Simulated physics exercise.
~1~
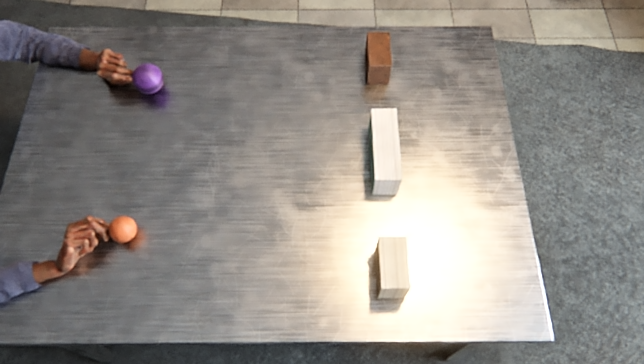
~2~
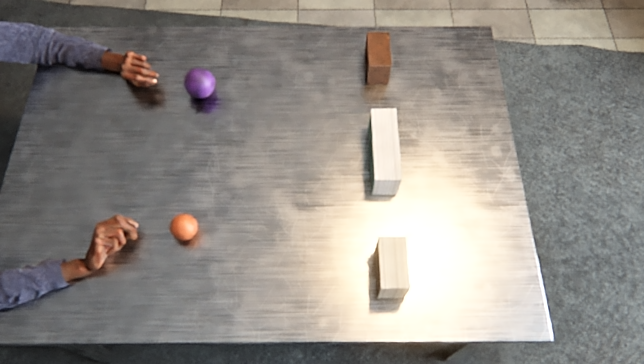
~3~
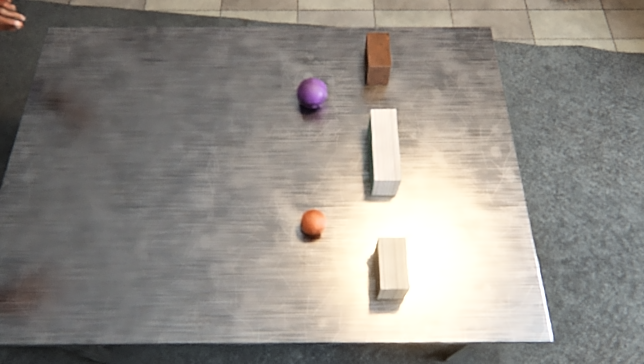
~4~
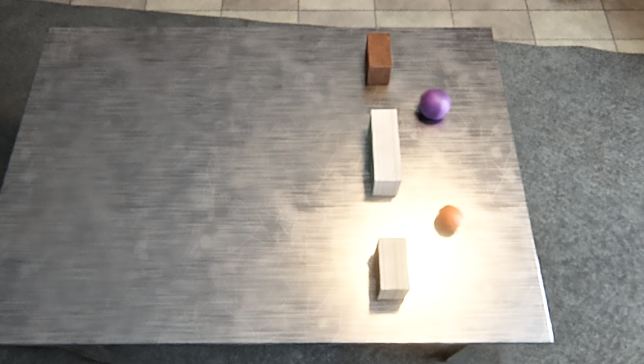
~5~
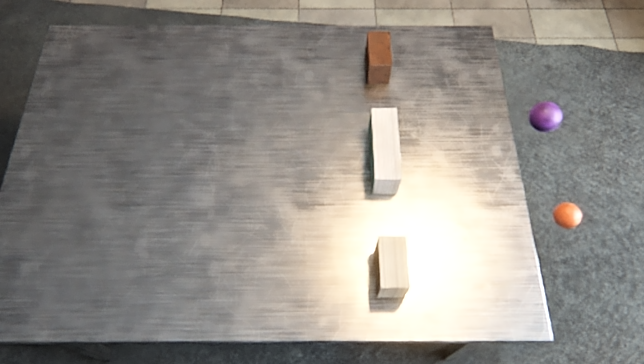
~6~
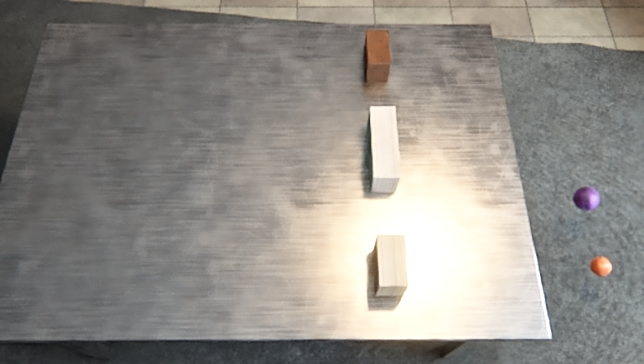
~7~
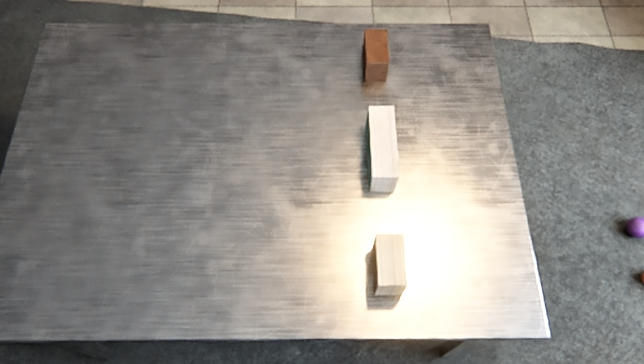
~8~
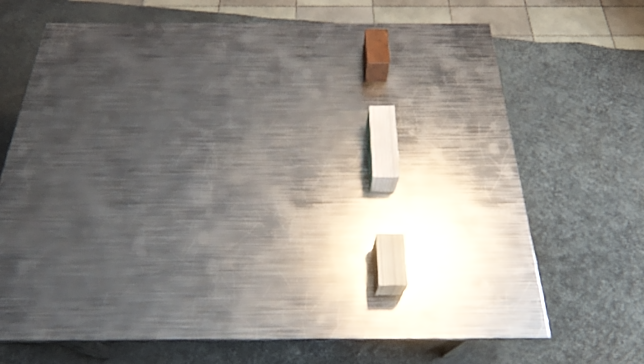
A purple ball and a smaller orange one start at the left of a dark table, each with a hand beside it, facing a row of one brown block and two pale ones. The hands let go and draw back as both balls roll right. The purple ball passes between the brown block and the long pale one, while the orange ball goes through the gap between the two pale blocks. Both continue off the table's right edge and drop towards the grey floor. They move out of view at the right, leaving the blocks standing.
